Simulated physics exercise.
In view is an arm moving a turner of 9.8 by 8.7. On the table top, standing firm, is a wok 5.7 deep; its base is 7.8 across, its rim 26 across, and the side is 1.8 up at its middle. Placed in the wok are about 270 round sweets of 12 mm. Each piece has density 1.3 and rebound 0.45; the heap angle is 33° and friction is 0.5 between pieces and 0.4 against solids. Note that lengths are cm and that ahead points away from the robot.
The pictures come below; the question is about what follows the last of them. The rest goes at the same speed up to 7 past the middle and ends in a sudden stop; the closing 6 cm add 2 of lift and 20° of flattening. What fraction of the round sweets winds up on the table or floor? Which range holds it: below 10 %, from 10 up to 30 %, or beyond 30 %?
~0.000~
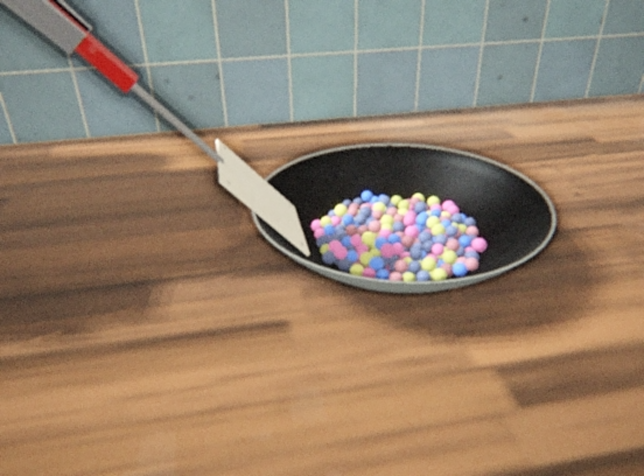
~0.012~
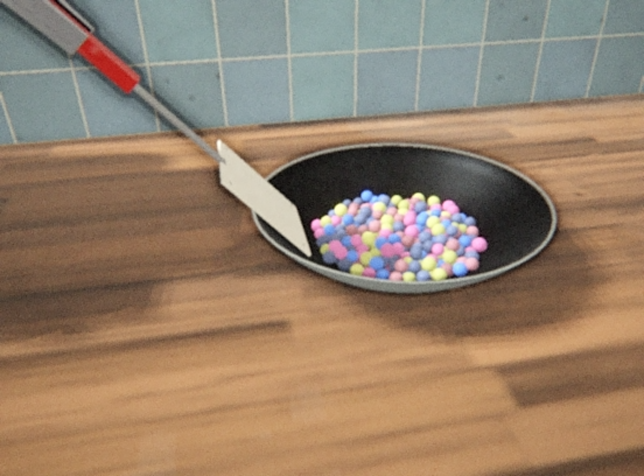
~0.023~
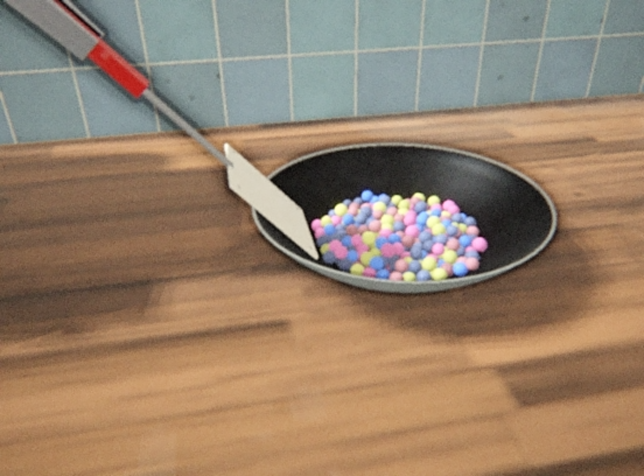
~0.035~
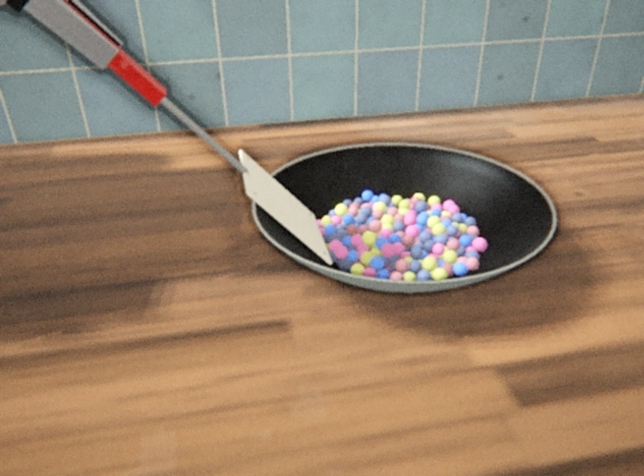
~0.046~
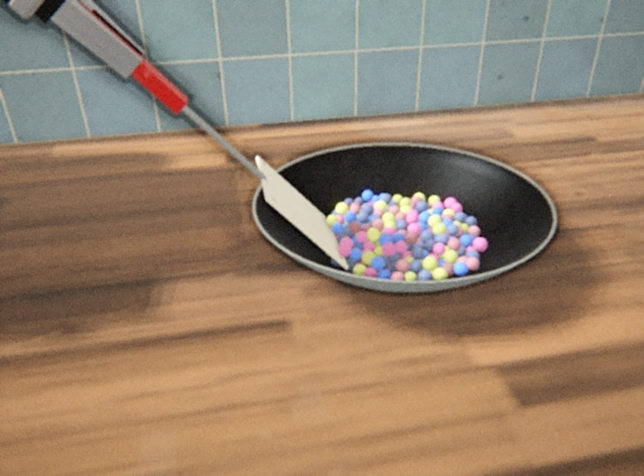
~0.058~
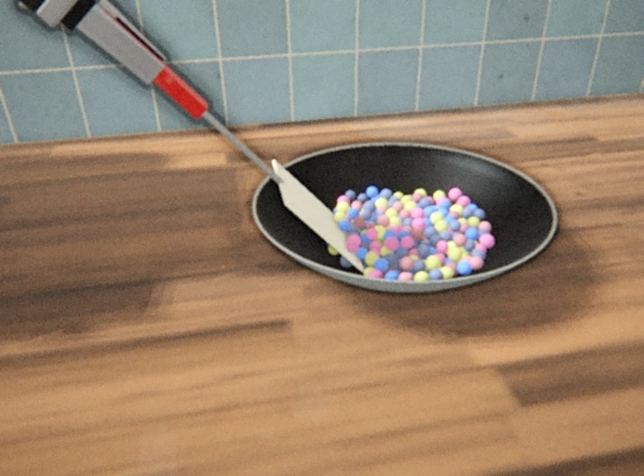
The range beyond 30 %.
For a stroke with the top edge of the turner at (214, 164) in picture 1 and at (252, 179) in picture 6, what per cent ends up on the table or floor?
25 per cent.
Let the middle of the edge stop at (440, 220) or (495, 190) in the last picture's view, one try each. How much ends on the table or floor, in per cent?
15 % and 60 %.
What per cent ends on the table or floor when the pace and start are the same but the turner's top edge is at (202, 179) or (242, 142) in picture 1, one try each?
I'd say near 45 per cent for the first and near 50 per cent for the second.
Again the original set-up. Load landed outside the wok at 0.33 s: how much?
Share at that moment: Roughly 25 %.
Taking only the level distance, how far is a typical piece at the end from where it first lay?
I'd put it at close to 9 centimetres.
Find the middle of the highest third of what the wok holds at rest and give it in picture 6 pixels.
Roughly (472, 216).
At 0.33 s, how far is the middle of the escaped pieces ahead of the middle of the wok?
Around 20 centimetres ahead.
By 0.09 s, sloping 49°, highest piece 5 above the table; 270 in the wok.
By 0.12 s, sloping 43°, highest piece 8 above the table; 268 in the wok, 2 on the blade or in flight.
By 0.33 s, sloping 29°, highest piece 10 above the table; 145 in the wok, 66 on the table or floor, 59 on the blade or in flight.
By 1.38 s, sloping 29°, highest piece 5 above the table; 145 in the wok, 125 on the table or floor.
Final count, 145 in the wok, 125 on the table or floor. That is 46 % on the table or floor.
